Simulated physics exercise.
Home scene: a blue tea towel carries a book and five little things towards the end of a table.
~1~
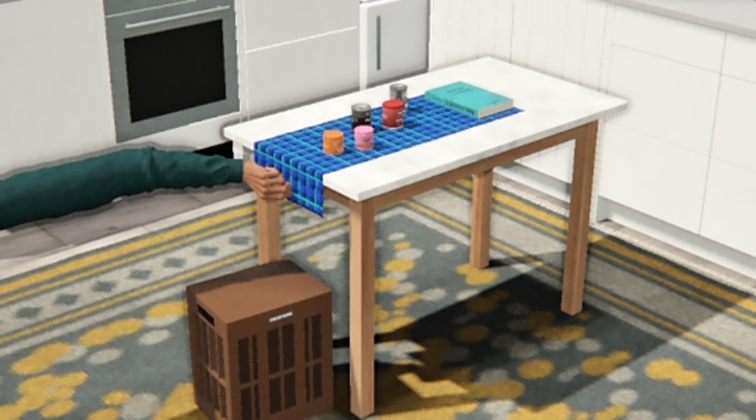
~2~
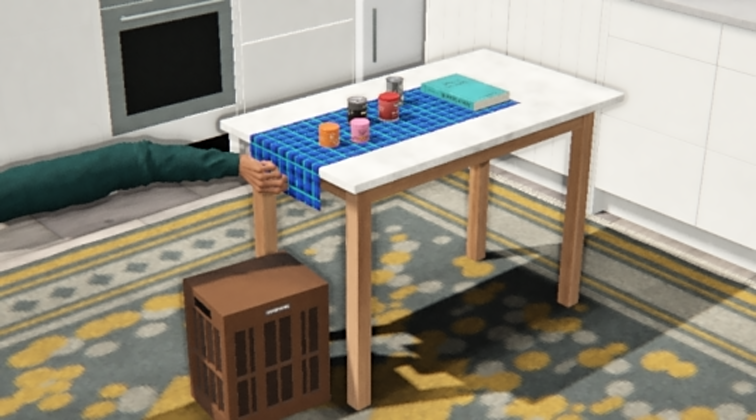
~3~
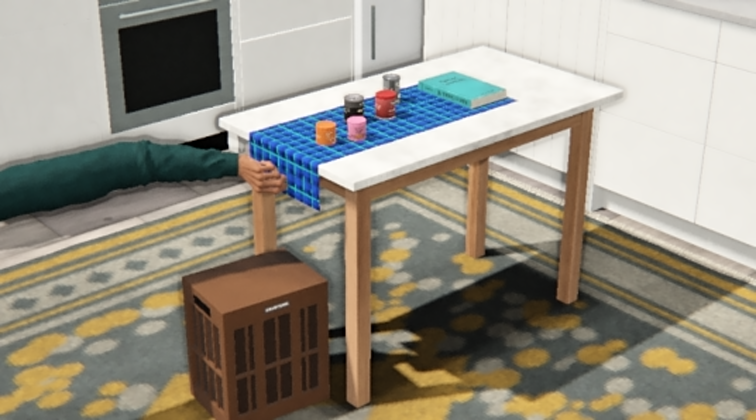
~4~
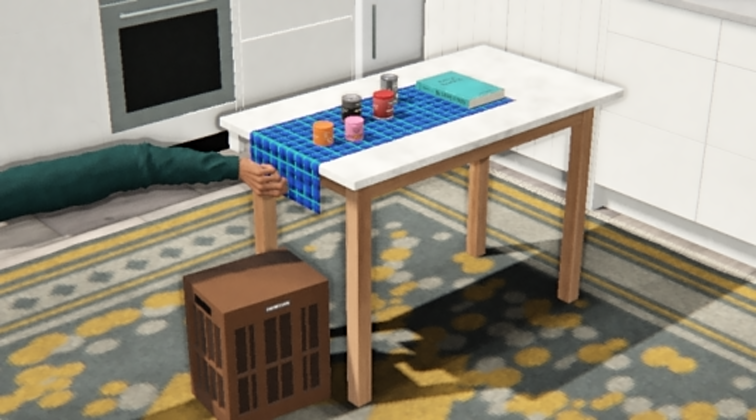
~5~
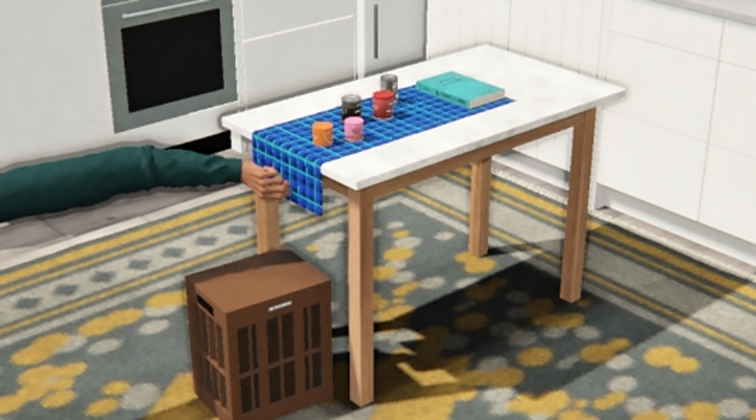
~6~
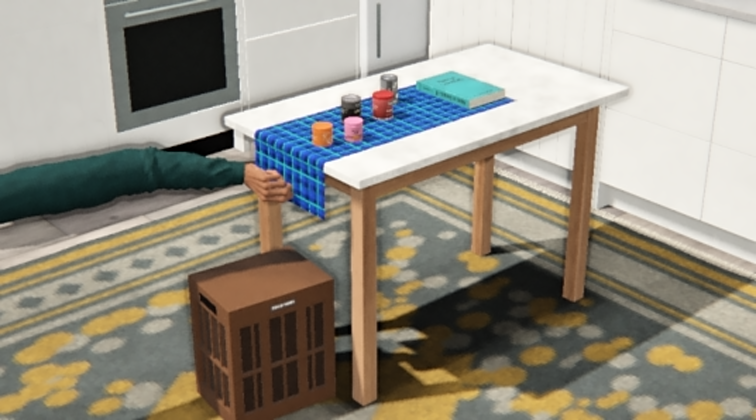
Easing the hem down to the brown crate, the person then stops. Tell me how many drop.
The count that drop is two.
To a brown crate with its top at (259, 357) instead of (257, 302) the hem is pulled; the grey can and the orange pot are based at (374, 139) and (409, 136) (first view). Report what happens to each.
The grey can? Lost. The orange pot? Lost.
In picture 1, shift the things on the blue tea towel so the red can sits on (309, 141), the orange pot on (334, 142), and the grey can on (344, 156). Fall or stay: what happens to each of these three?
The red can is lost, the orange pot is lost, the grey can is lost.
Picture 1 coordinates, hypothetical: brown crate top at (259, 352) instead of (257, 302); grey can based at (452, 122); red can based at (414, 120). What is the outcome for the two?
The grey can ends up still on top and the red can ends up still on top.
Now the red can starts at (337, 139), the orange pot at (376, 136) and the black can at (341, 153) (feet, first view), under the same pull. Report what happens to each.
The red can is carried off, the orange pot remains up, the black can comes down.
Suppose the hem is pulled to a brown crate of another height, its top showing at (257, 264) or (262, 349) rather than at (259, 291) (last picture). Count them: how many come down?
First case 1, second 4.
Soon after, hem near (290, 225); all still up.
Then, hem near (290, 250); orange pot gone.
Further on, hem on the crate; orange pot and pink pot gone.
At rest, hem on the crate; orange pot and pink pot gone. Over the edge go two.
